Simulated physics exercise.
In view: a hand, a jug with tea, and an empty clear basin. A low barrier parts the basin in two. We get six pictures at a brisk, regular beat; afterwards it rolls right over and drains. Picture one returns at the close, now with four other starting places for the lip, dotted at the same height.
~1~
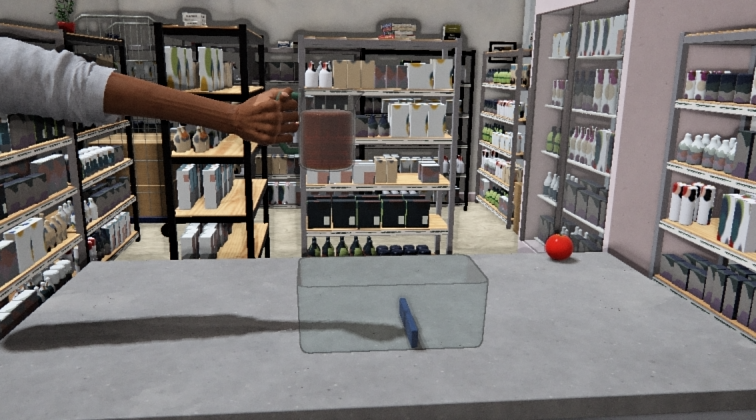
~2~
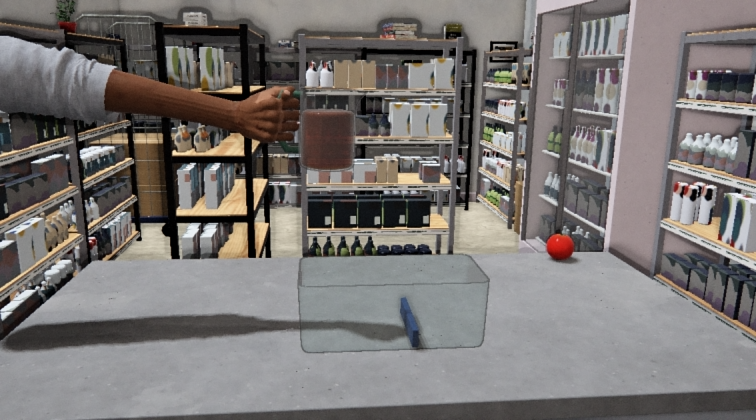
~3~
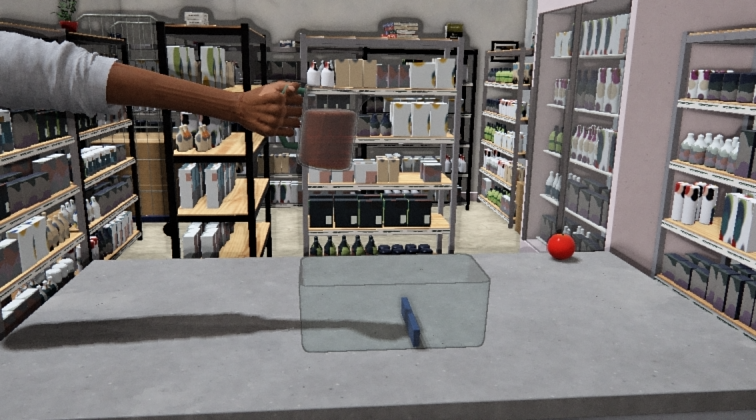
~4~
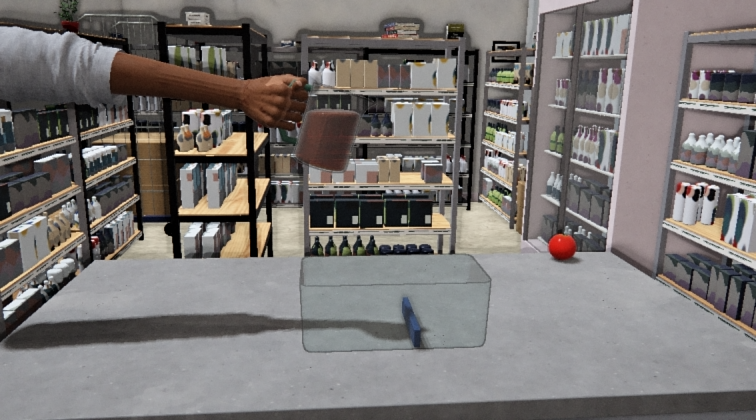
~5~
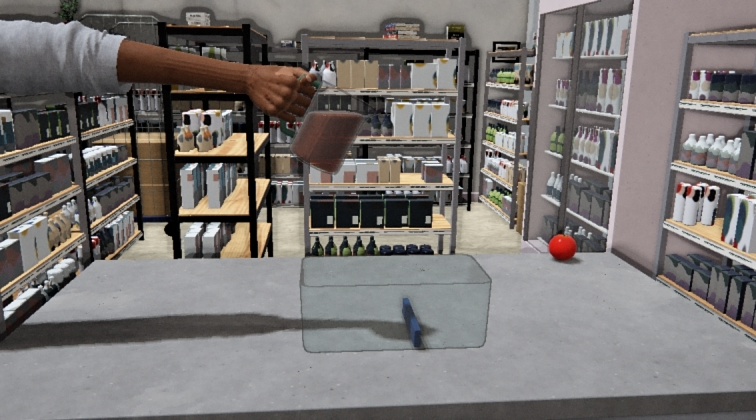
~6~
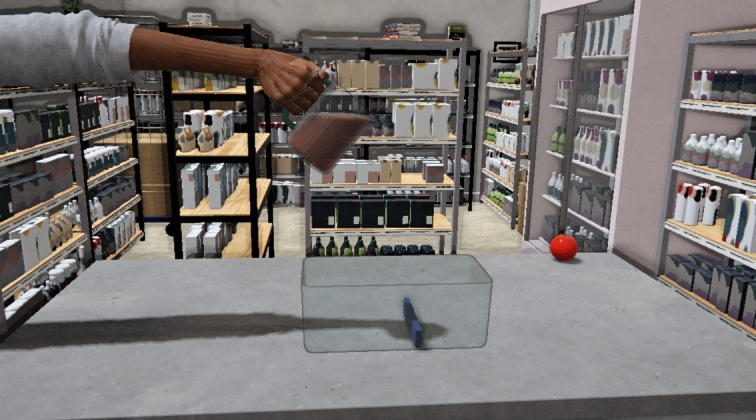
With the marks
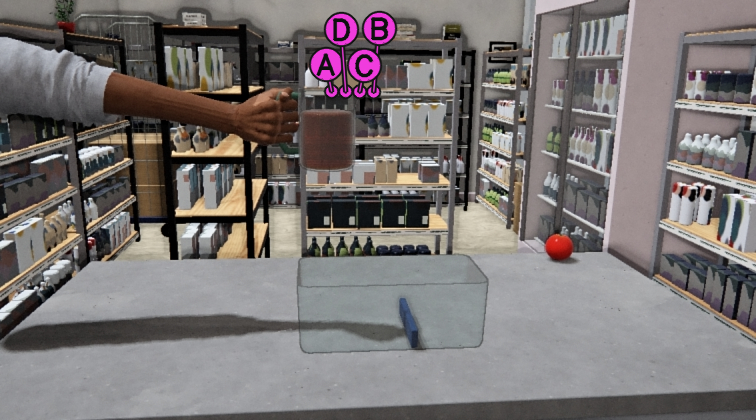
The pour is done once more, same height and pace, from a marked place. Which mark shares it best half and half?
The answer is spot D.
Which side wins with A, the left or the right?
The left side.
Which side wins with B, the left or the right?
The right one.
In magenta, A at (331, 91); B at (373, 91); C at (359, 91); D at (345, 91).
For spot A, about 76 % ends left of the wall and 13 % right of it; 11 % is lost outside.
For spot B, about 15 % ends left of the wall and 78 % right of it; 6 % is lost outside.
For spot C, about 19 % ends left of the wall and 75 % right of it; 6 % is lost outside.
For spot D, about 54 % ends left of the wall and 43 % right of it; 4 % is lost outside.
